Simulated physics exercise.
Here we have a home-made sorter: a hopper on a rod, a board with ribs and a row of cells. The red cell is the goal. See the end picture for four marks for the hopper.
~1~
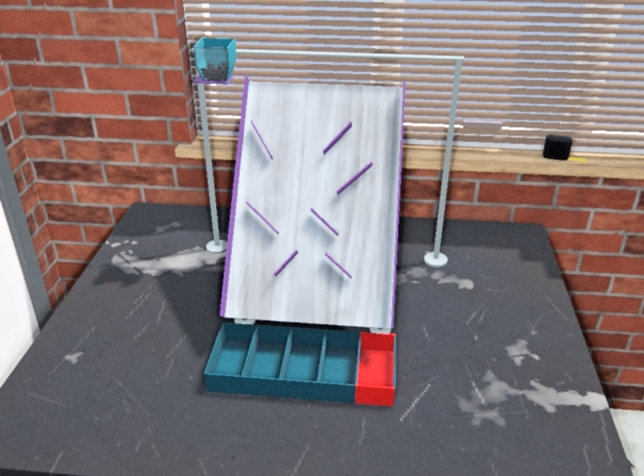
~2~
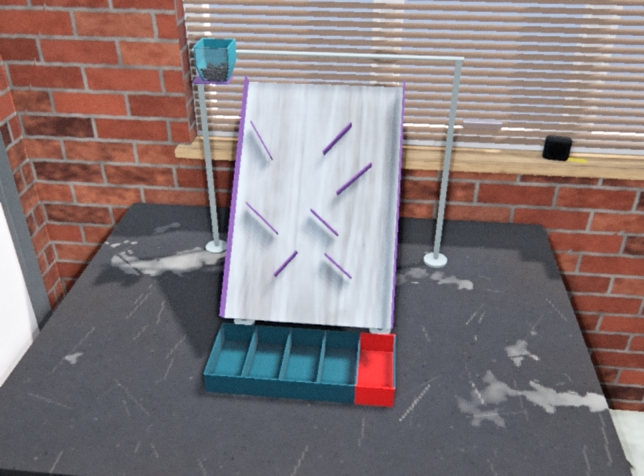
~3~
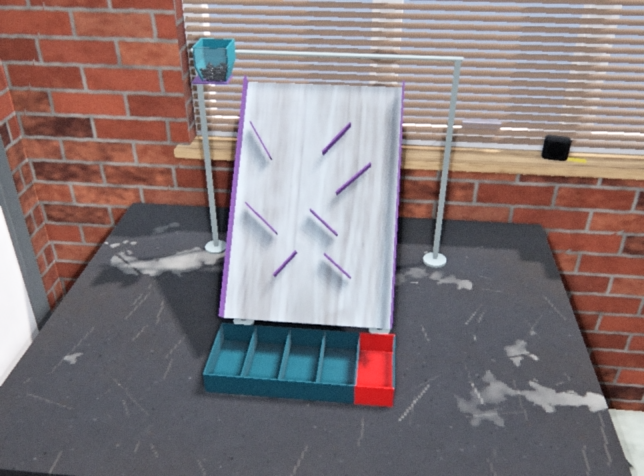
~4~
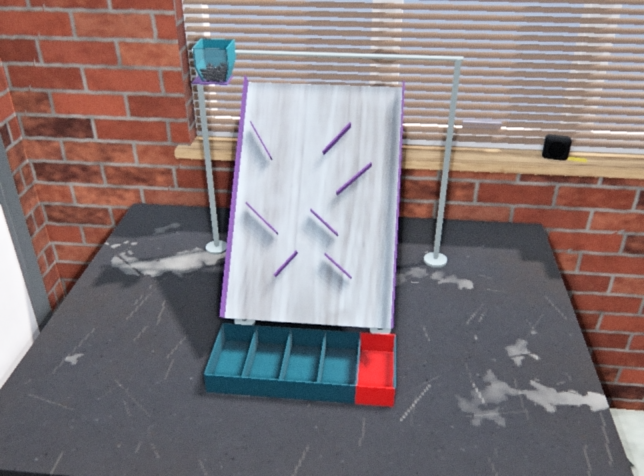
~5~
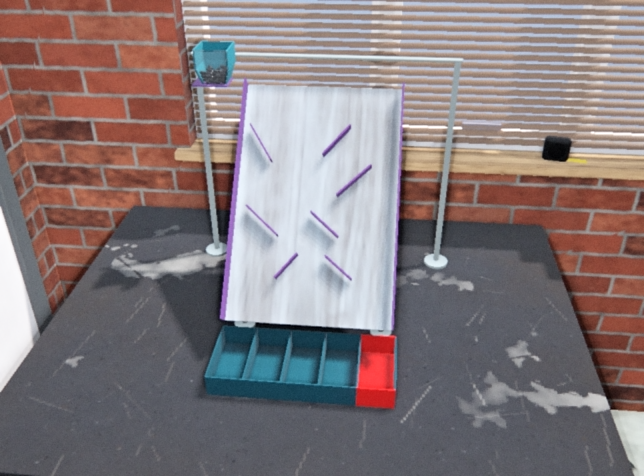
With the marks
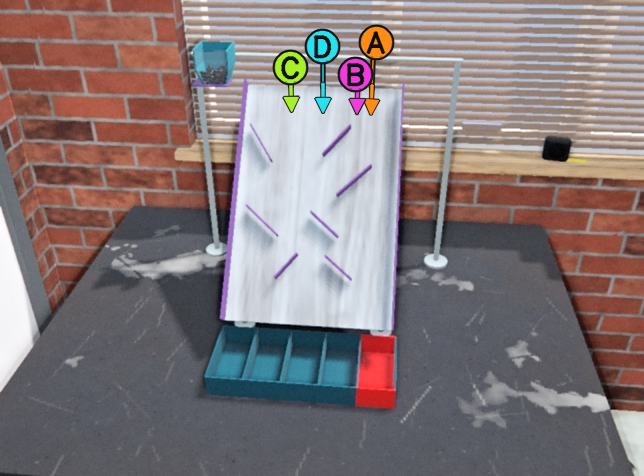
A small hopper hanging still on a rod above a ribbed white board, with teal cells and one red cell below.
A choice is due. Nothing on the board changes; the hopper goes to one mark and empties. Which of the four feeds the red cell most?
Best: A.
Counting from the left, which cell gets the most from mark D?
The first from the left.
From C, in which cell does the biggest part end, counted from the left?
The first from the left.
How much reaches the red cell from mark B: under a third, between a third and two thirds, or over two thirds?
It is between a third and two thirds.
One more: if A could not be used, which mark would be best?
That would be B.
On the marked copy, mark A meets the board at (371, 109); mark B meets the board at (357, 108); mark C meets the board at (291, 106); mark D meets the board at (323, 107).
Choosing A, most in the red cell, a small part in other cells, a small part outside the box.
Choosing B, about half in the red cell, about a third in other cells, a small part outside the box.
Choosing C, a small part in the red cell, nearly all in other cells.
Choosing D, a stray few in the red cell, nearly all in other cells.
